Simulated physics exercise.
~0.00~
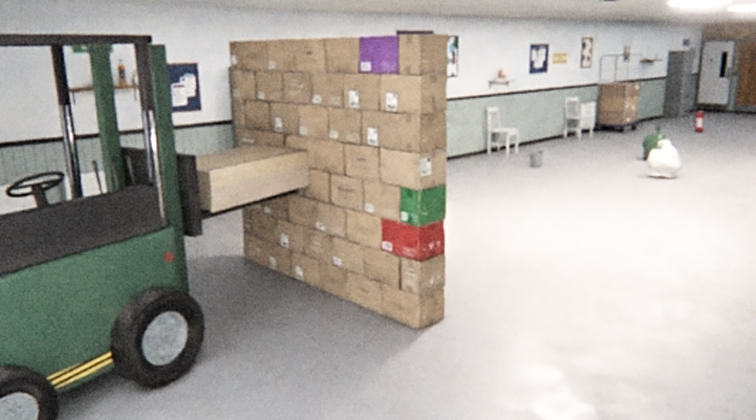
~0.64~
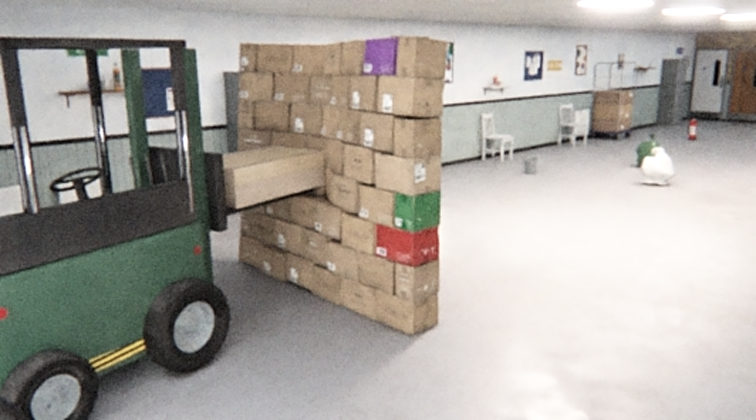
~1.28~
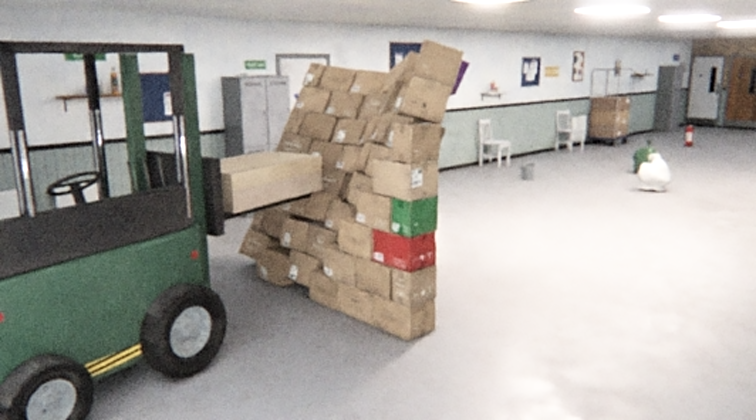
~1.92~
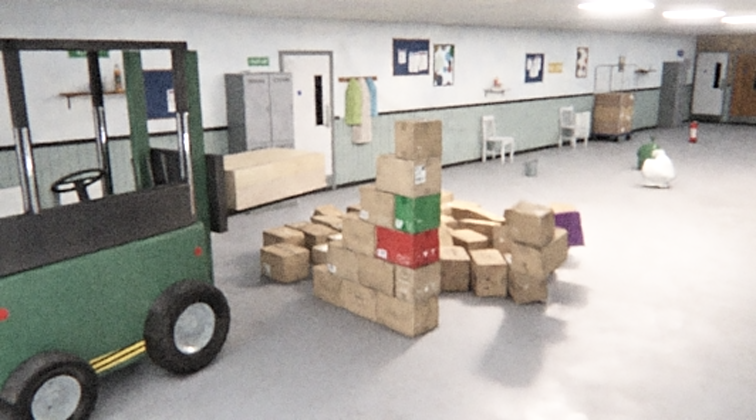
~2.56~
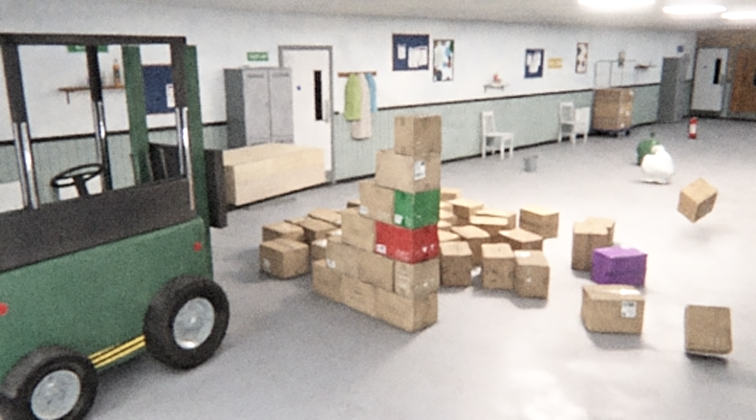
A green forklift on the left pushes a long wooden case on its raised forks into a wall of brown cartons in a pale hall with lockers and white chairs, seen from a slightly swaying viewpoint. A purple carton sits at the top of the wall, with green and red ones near its right end. The upper rows bulge, then the wall leans away and collapses. Boxes heap up behind it, and several, including the purple one, tumble to the right. A stepped stack remains standing at the near end, still holding the green and red cartons.
